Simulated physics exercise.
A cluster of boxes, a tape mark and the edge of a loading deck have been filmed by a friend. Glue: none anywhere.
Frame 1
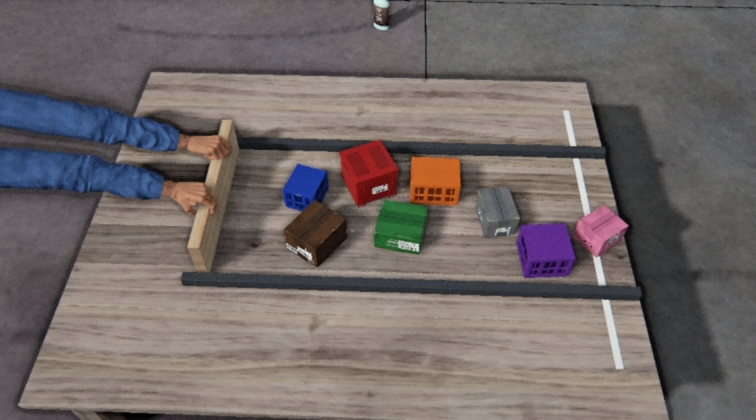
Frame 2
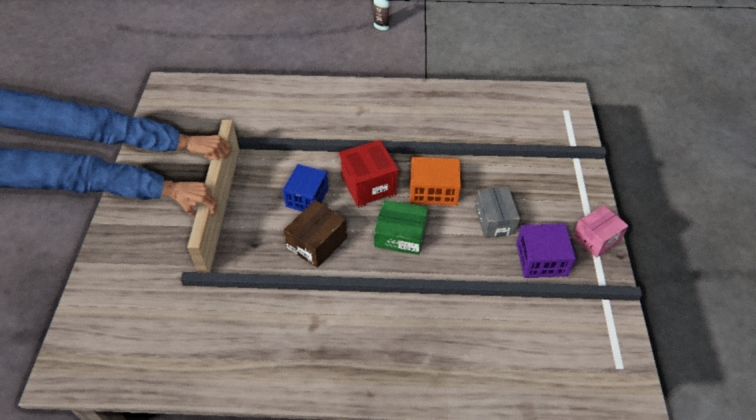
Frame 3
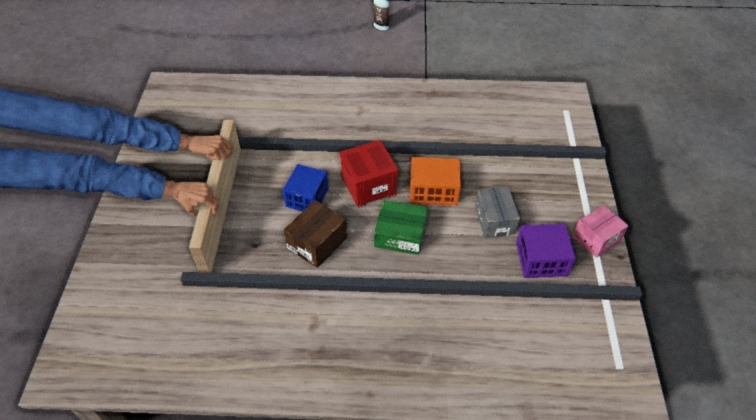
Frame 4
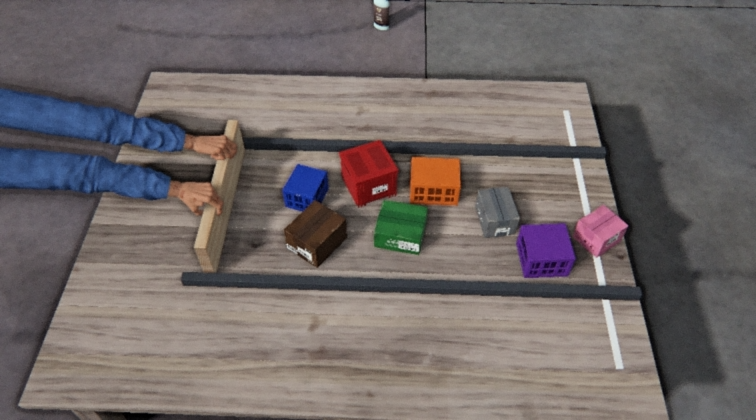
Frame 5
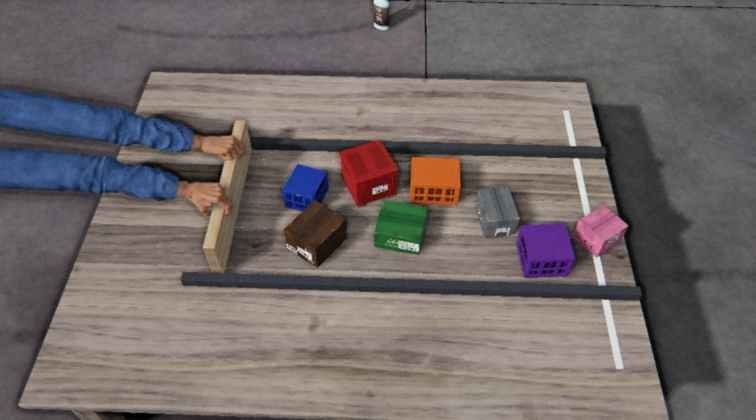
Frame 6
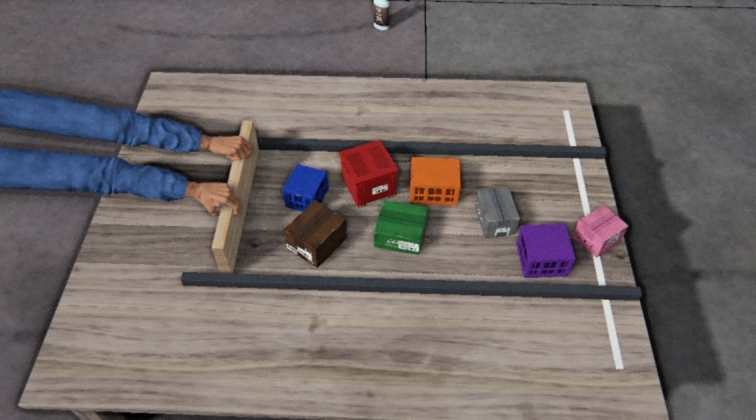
At the start, two hands in blue sleeves hold a wooden plank upright at the left of a table, with colourful boxes spread between two dark rails and a pink one at a white line. The hands then slide the plank slightly right, while the boxes stay still.
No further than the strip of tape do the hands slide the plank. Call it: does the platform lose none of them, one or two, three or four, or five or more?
It loses five or more.
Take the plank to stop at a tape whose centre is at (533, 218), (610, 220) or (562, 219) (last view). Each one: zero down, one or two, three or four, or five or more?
In the order of the places given: Three or four; five or more; five or over.
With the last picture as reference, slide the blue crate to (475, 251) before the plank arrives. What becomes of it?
It is kept.
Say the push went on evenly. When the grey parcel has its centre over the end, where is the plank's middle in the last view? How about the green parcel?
At (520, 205) for the grey parcel; at (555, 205) for the green parcel.
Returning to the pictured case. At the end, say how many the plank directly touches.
That would be 2 of them.
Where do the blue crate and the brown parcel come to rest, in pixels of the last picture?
Near (604, 196) and (617, 233).
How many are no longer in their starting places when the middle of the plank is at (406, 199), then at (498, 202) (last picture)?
Moved so far: 6, then 8.
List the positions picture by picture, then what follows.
The first frame shows pink parcel (600, 231); purple crate (545, 251); grey parcel (497, 212); plank (216, 194); tape (589, 220).
The second frame shows purple crate (545, 251); blue crate (306, 189).
The third frame shows grey parcel (497, 212); green parcel (401, 227).
The fourth frame shows pink parcel (600, 231); red tote (369, 174).
The fifth frame shows purple crate (545, 251); brown parcel (316, 234).
The sixth frame shows pink parcel (600, 231); purple crate (545, 251); grey parcel (497, 212); plank (238, 194); tape (589, 220).
A little later, none off yet; pink parcel at rest near (600, 231); purple crate at rest near (545, 251); grey parcel at rest near (497, 213).
When it is over, the number that fall off is five or more; down, red tote, green parcel, orange crate, grey parcel, purple crate and pink parcel.
